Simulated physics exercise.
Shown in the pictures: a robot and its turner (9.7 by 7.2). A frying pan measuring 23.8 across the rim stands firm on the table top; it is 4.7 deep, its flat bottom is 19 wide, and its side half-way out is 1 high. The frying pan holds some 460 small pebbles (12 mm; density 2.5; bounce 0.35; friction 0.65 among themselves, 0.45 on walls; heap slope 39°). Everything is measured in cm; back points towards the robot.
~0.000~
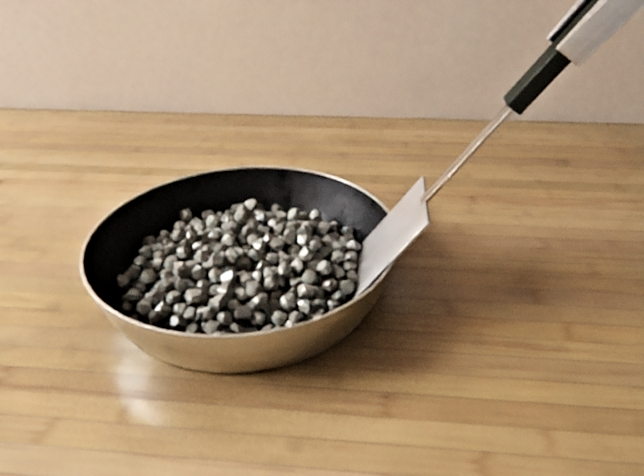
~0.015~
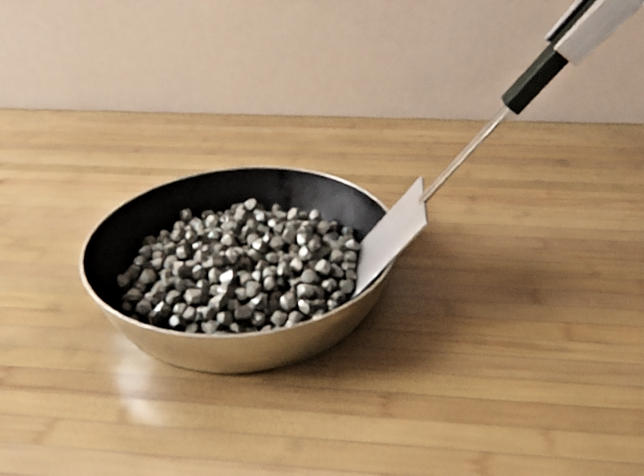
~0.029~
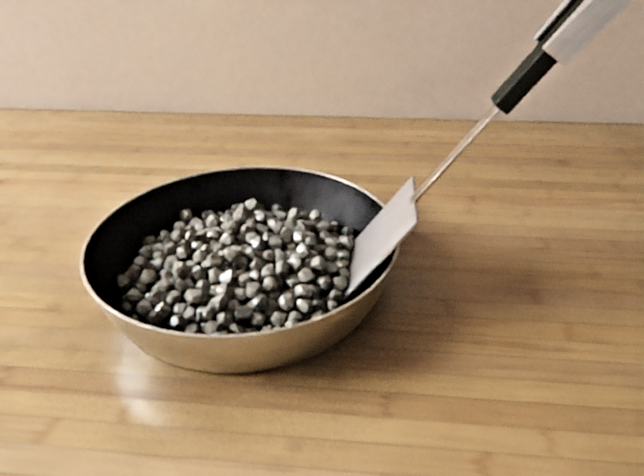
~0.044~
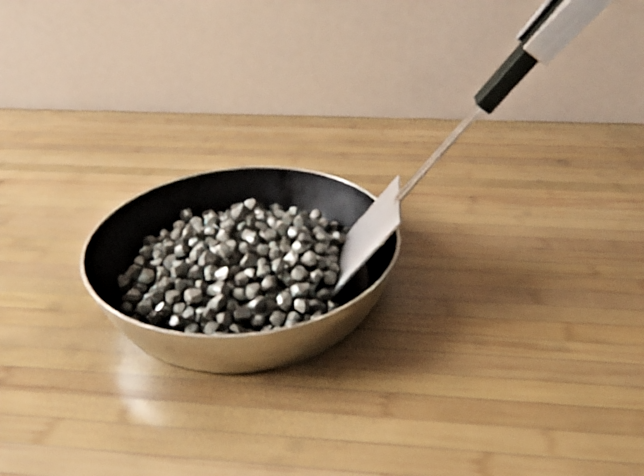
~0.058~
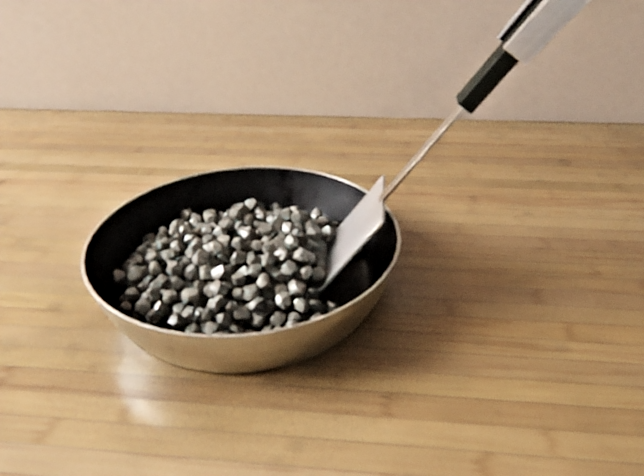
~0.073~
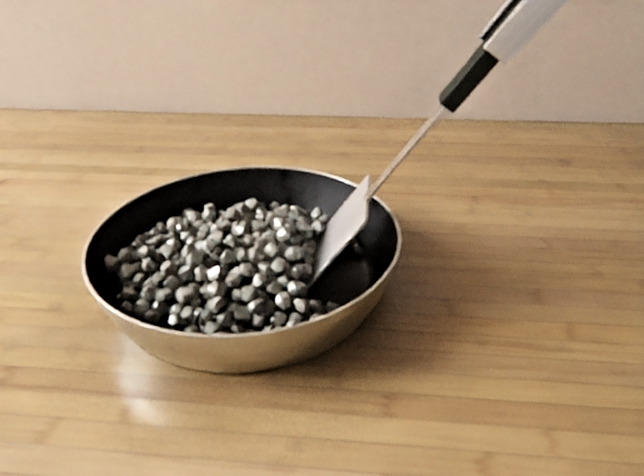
The clip shows a robot's turner at the right rim of a frying pan of small grey pebbles on a wooden table top; the blade slides slowly left into the pan, pushing nearby pebbles and baring some dark pan surface.
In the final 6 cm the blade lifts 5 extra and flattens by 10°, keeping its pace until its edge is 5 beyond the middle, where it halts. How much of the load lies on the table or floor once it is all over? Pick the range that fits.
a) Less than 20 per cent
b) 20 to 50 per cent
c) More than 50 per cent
Less than 20 per cent.
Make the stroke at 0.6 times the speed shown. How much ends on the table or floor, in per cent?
Roughly 0 percent ends on the table or floor.
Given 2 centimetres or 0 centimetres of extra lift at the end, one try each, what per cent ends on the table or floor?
Close to 0 and 0 percent respectively.
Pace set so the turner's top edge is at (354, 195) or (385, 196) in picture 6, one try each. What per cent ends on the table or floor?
15 % and 5 %.
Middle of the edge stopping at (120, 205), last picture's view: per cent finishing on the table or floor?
Around 30 percent.
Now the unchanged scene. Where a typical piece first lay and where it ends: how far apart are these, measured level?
Distance: Around 3 cm.
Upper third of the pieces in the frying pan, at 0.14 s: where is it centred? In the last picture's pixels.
Near (205, 238).
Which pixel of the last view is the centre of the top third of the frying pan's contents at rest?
The middle lies somewhere around (161, 251).
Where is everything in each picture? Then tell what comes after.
In the first frame, turner top edge at (426, 198), sloping 55°; upper third of the load around (250, 256), from x 125 to 355, top at y 205; 463 in the frying pan.
In the second frame, turner top edge at (425, 198), sloping 55°; upper third of the load around (250, 256), from x 125 to 355, top at y 205.
In the third frame, turner top edge at (415, 198), sloping 55°; upper third of the load around (252, 256), from x 125 to 355, top at y 205.
In the fourth frame, turner top edge at (400, 197), sloping 55°; upper third of the load around (249, 251), from x 125 to 355, top at y 205.
In the fifth frame, turner top edge at (384, 196), sloping 55°; upper third of the load around (251, 247), from x 120 to 355, top at y 205.
In the sixth frame, turner top edge at (368, 196), sloping 55°; upper third of the load around (243, 246), from x 110 to 355, top at y 205; 463 in the frying pan.
By 0.11 s, sloping 54°, highest piece 6 above the table; 463 in the frying pan.
By 0.14 s, sloping 50°, highest piece 8 above the table; 463 in the frying pan.
By 0.36 s, sloping 45°, highest piece 7 above the table; 402 in the frying pan, 58 on the table or floor, 3 on the blade or in flight.
By 1.41 s, sloping 45°, highest piece 5 above the table; 402 in the frying pan, 61 on the table or floor.
Final count, 402 in the frying pan, 61 on the table or floor. That is 13 % on the table or floor.
